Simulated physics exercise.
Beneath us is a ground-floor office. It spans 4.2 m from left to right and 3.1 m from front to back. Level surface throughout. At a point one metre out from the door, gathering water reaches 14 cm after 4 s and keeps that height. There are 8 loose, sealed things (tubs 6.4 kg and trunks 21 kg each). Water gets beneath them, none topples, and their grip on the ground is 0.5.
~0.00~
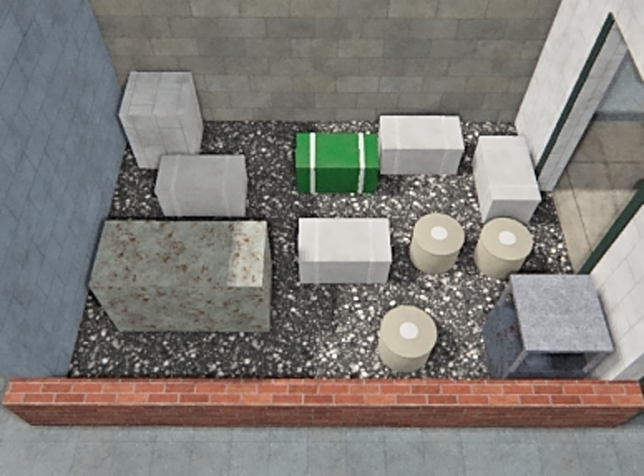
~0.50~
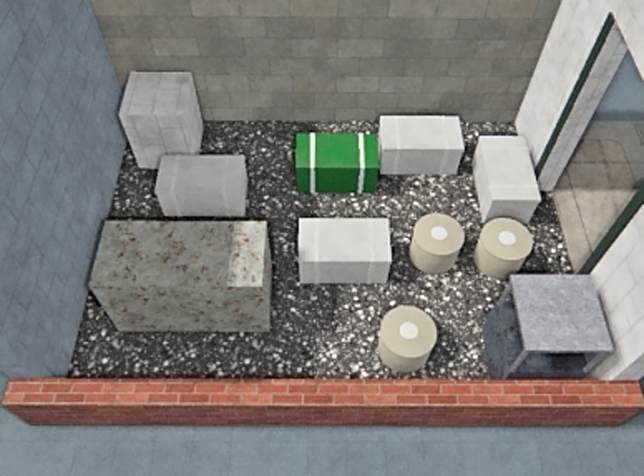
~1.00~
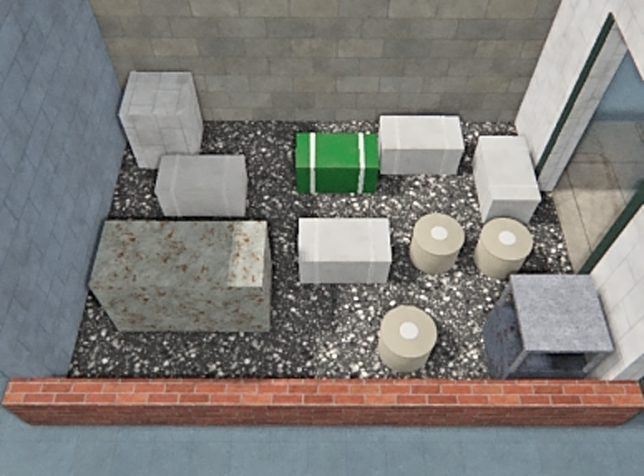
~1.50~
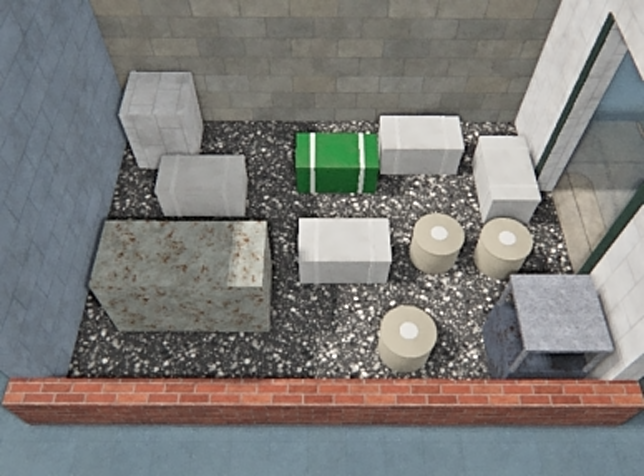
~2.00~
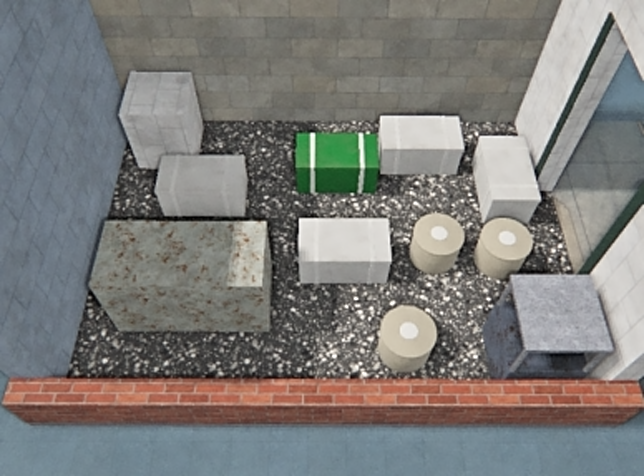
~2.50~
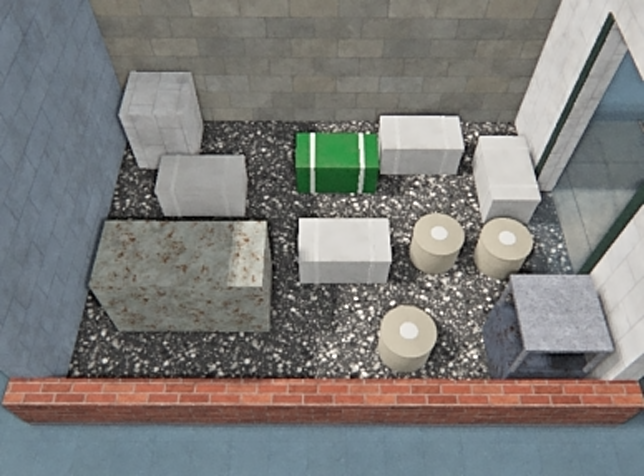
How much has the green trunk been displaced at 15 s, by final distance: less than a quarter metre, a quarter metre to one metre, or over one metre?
Shifts a bit.
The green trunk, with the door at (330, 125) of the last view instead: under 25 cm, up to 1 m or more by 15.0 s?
Then the green trunk gets carried off.
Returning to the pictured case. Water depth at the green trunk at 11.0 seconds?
Somewhere close to 6 cm.
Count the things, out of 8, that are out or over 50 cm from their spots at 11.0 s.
Tally: 5.
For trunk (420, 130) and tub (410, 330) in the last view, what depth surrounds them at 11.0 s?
Close to 5 and 11 centimetres.
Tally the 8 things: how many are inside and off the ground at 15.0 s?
Count at that moment: 8.
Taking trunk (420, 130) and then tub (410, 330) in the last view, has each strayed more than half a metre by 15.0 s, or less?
The first is smaller and the second greater.
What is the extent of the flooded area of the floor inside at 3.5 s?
About 1.0 m2 is covered.
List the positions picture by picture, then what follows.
The green trunk at (337, 150) rests on the ground; 0.0 m2 under water; 0 of 8 have shifted, in the first frame.
The green trunk at (337, 150), on the bottom; 0.0 m2 under water; 0 of 8 have shifted, in the second frame.
The green trunk at (337, 150), on the bottom; 0.0 m2 under water; 0 of 8 have shifted, in the third frame.
The green trunk at (337, 150) rests on the ground; water covers 0.0 m2; 0 of 8 have shifted, in the fourth frame.
The green trunk at (337, 150), on the bottom; 0.0 m2 under water; 0 of 8 have shifted, in the fifth frame.
The green trunk at (337, 150), on the bottom; 0.1 m2 under water; 0 of 8 have shifted, in the sixth frame.
After 3.5 s the green trunk is near (337, 150), 0.0 m from its start, aground; 0 afloat.
After 6.8 s the green trunk is near (337, 150), 0.0 m from its start, aground; 3 afloat.
After 11.0 s the green trunk is near (332, 144), 0.1 m from its start, afloat; 6 afloat.
After 15.0 s the green trunk is near (369, 113), 0.6 m from its start, afloat; 8 afloat.
